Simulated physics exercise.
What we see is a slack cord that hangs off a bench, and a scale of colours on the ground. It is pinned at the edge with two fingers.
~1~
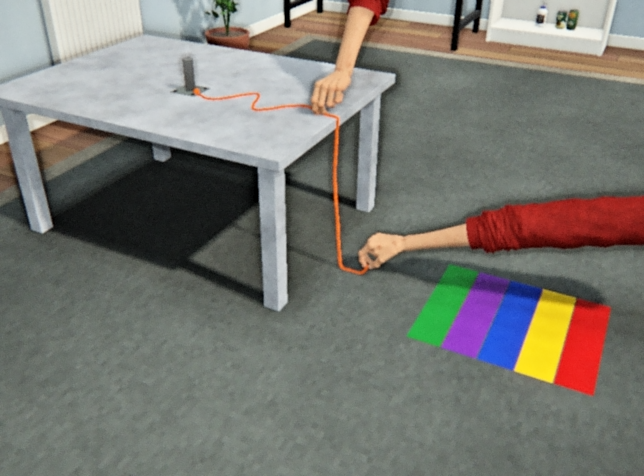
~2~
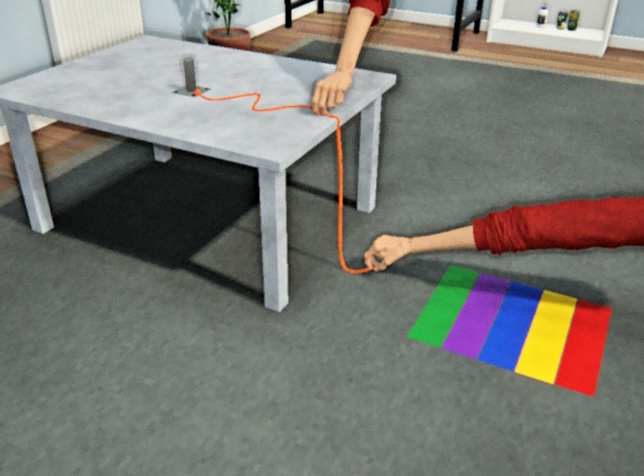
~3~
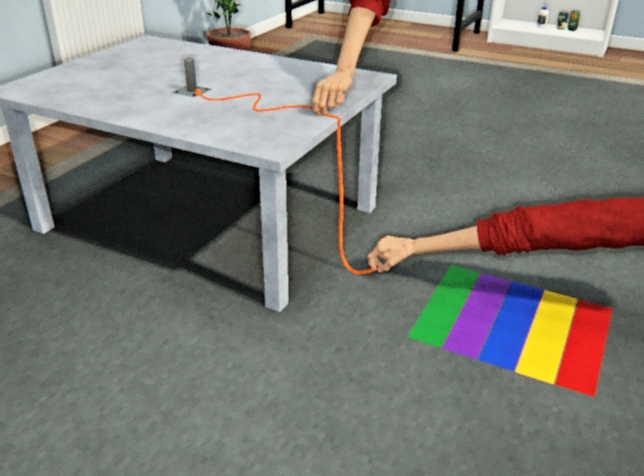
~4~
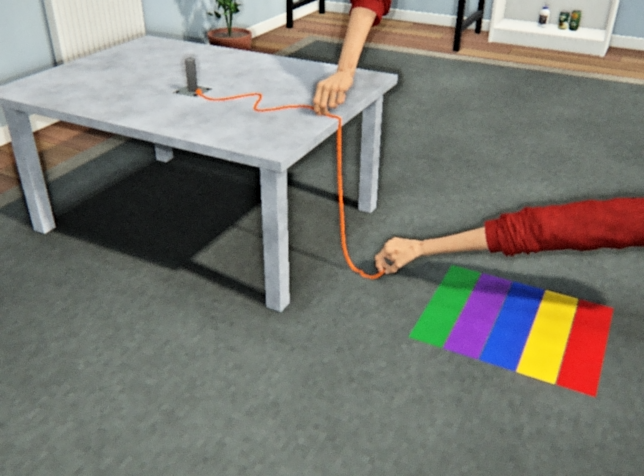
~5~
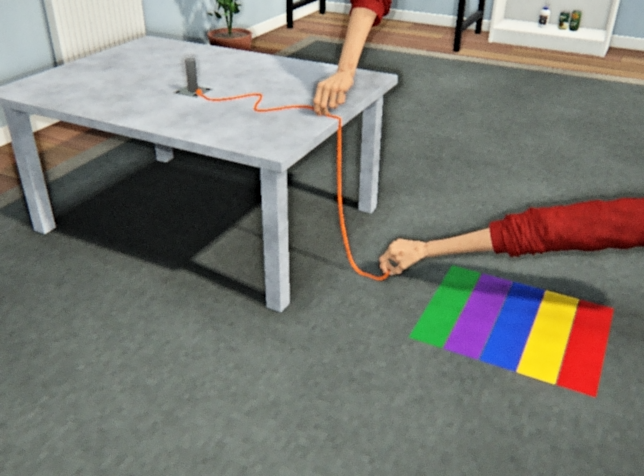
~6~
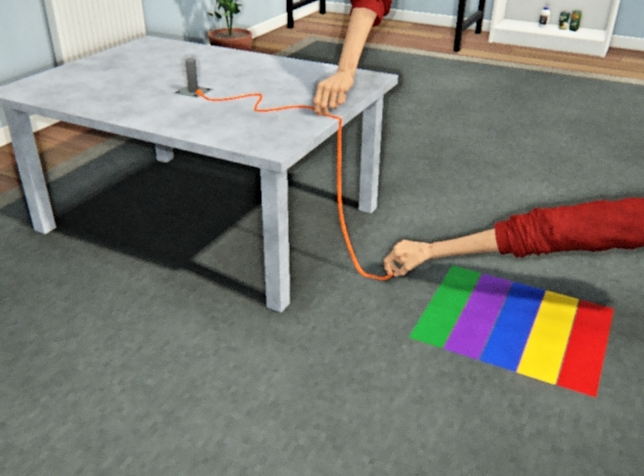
A hand slowly draws the orange cord's hanging end slightly right, near the coloured stripes.
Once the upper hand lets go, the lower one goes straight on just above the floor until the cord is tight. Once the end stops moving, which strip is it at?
It is at the yellow strip.
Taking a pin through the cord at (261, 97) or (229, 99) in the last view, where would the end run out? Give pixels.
Taking the tries in turn, you get (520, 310) and then (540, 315).
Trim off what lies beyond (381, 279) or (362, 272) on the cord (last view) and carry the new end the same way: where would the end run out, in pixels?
I'd say somewhere near (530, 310) the first time and near (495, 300) the second time.
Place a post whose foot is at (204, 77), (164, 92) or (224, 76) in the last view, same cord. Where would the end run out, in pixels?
The first try gives (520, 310), the second (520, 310) and the third (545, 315).
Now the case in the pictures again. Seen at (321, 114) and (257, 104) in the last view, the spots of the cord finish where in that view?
First: (372, 150). Second: (291, 109).
Soon after, end near (483, 298); over purple.
After that, end near (527, 311); over blue.
At the stop, end near (553, 318); over yellow. The yellow one.
